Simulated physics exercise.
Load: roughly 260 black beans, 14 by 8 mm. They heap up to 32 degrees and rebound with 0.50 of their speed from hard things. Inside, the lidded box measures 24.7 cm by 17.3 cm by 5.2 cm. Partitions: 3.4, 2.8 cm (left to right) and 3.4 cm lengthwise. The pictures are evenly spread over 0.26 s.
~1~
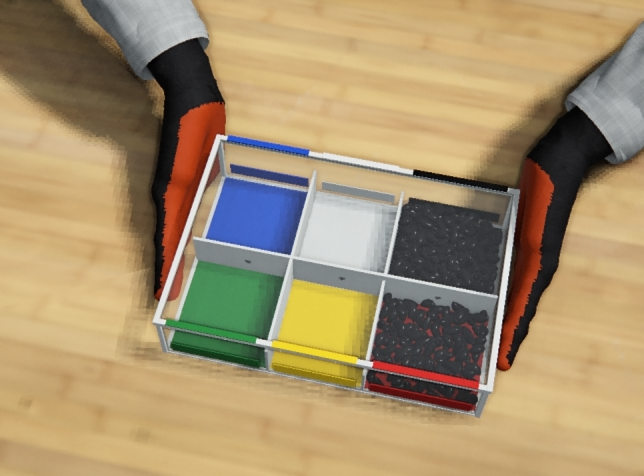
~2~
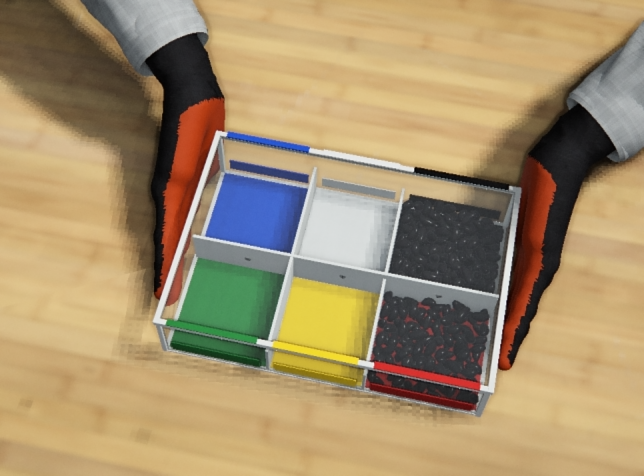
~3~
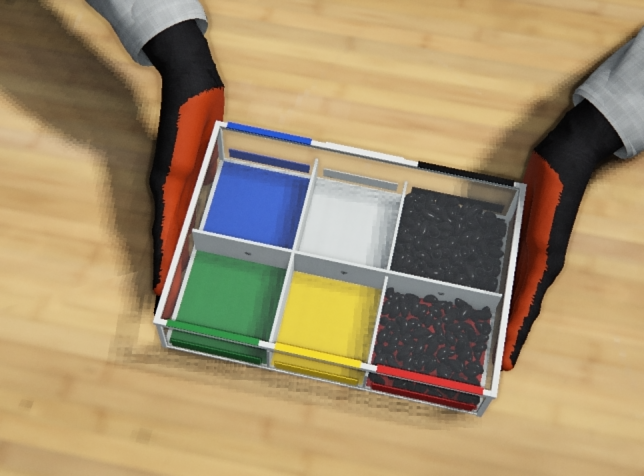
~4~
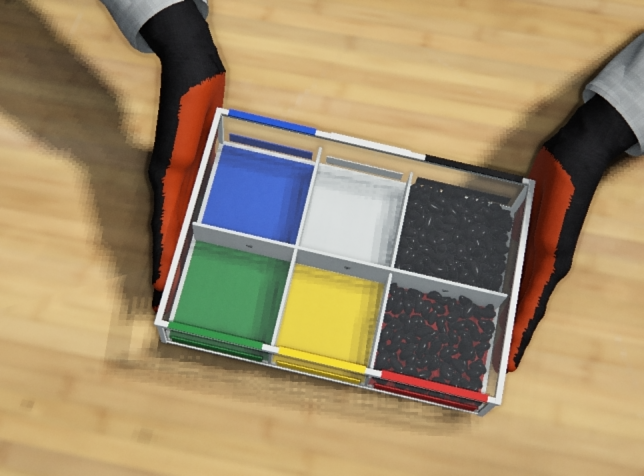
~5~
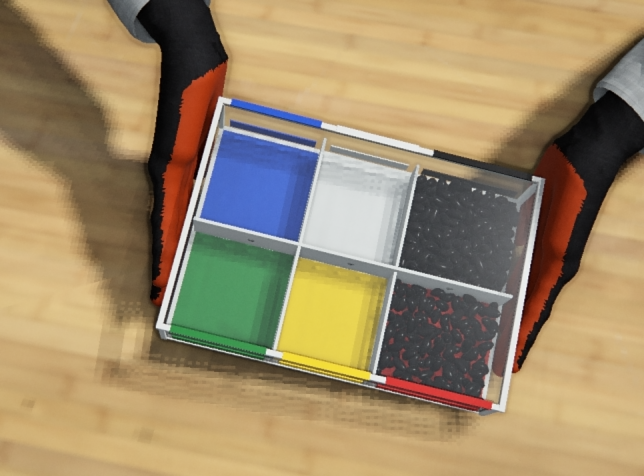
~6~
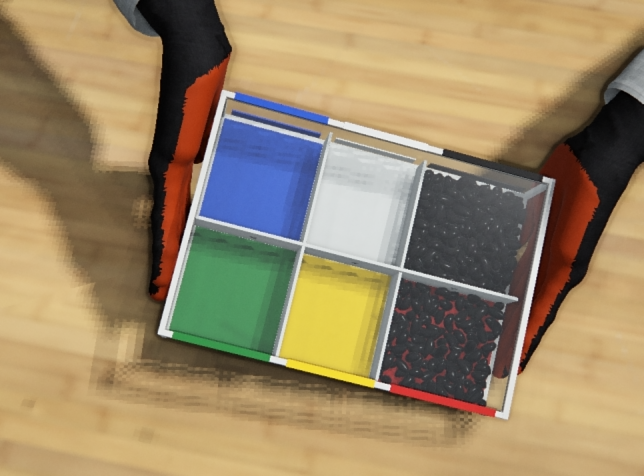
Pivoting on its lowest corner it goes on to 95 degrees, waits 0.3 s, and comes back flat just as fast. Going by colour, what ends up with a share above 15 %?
Red over, blue under, green under, yellow under, white under, black over.
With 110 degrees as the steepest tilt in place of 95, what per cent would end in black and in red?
Black 45; red 55.
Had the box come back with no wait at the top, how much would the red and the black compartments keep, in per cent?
Then: Red 55; black 45.
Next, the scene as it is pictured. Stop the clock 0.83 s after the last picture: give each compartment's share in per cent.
Red 55, blue 0, green 0, yellow 0, white 0, black 45.
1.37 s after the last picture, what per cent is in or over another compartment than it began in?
Some 10 per cent.
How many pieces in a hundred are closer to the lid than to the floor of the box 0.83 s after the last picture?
About 50 per cent.
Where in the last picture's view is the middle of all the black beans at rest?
At about (453, 317).
Then, 0.83 s after the last picture, tilt 95 degrees; red 55 %, black 45 %.
Then, 1.37 s after the last picture, tilt 49 degrees; red 55 %, black 45 %.
Then, 1.98 s after the last picture, tilt 0 degrees; red 55 %, black 45 %.
In the end, red 55 %, blue 0 %, green 0 %, yellow 0 %, white 0 %, black 45 %.
